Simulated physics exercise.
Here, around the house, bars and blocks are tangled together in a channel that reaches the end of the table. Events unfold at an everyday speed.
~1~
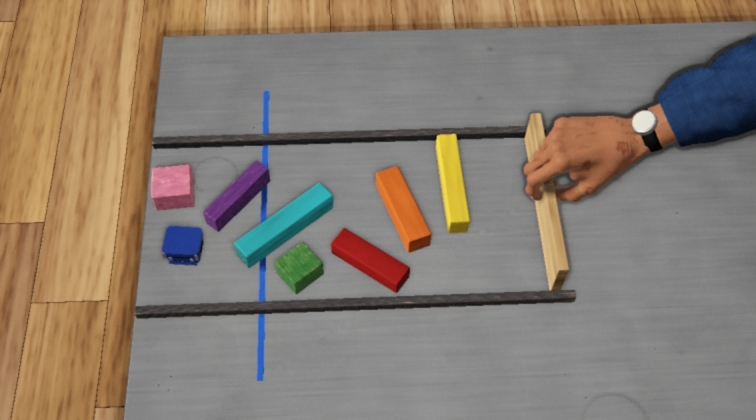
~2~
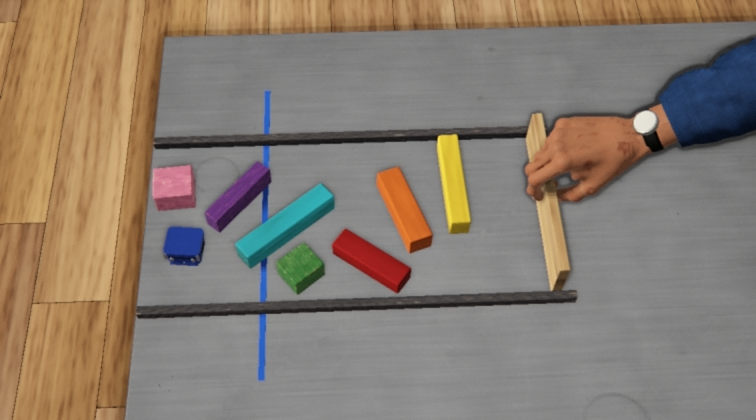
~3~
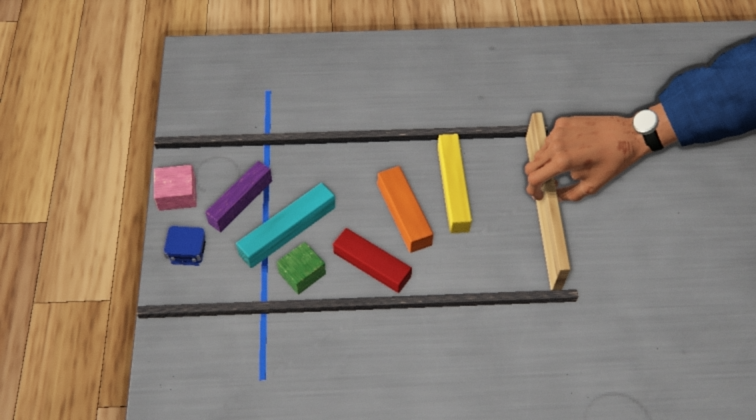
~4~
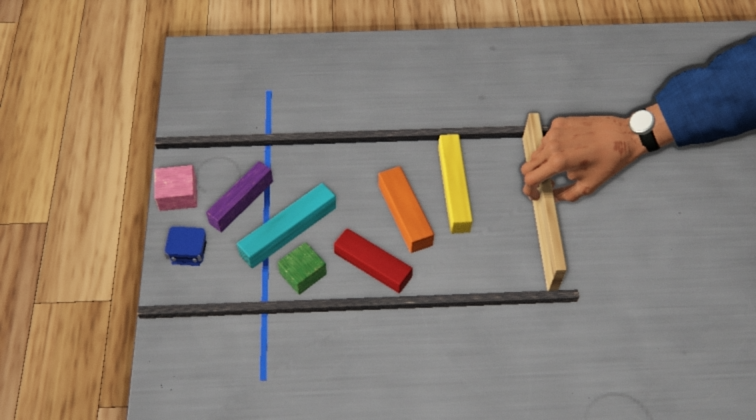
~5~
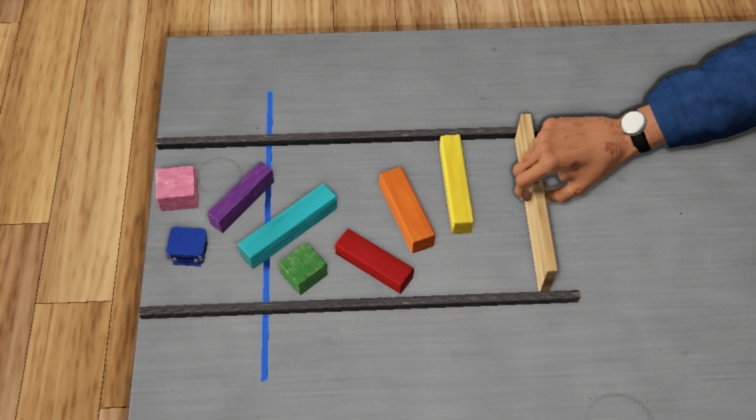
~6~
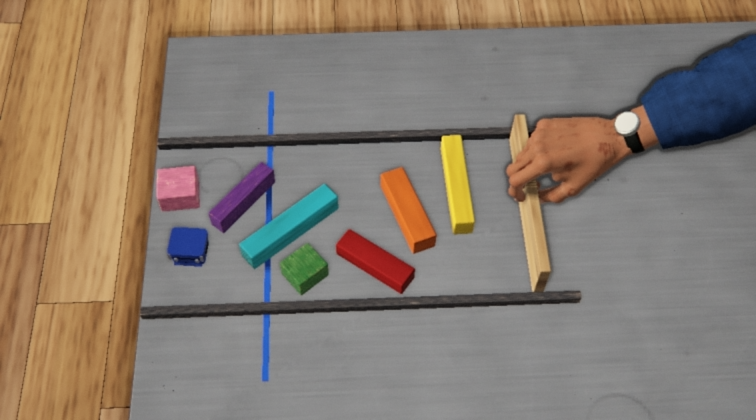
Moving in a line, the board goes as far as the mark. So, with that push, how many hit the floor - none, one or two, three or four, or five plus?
I'd say none.
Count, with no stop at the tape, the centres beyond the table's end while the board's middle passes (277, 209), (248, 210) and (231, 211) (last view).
The numbers past the end are 0, 2 and 2.
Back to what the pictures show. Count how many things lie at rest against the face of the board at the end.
2 are in contact with it.
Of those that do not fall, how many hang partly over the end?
Counting them gives 2.
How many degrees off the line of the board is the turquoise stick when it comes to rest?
It works out to near 25°.
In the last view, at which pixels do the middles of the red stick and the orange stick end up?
(228, 267) and (236, 211), roughly.
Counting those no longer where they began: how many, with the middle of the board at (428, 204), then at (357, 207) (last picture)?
The counts are 2 and 5.
Soon after, none off yet; pink block at rest near (178, 189); blue case at rest near (189, 247); purple bar at rest near (243, 197).
In the end, the number that fall off is zero.
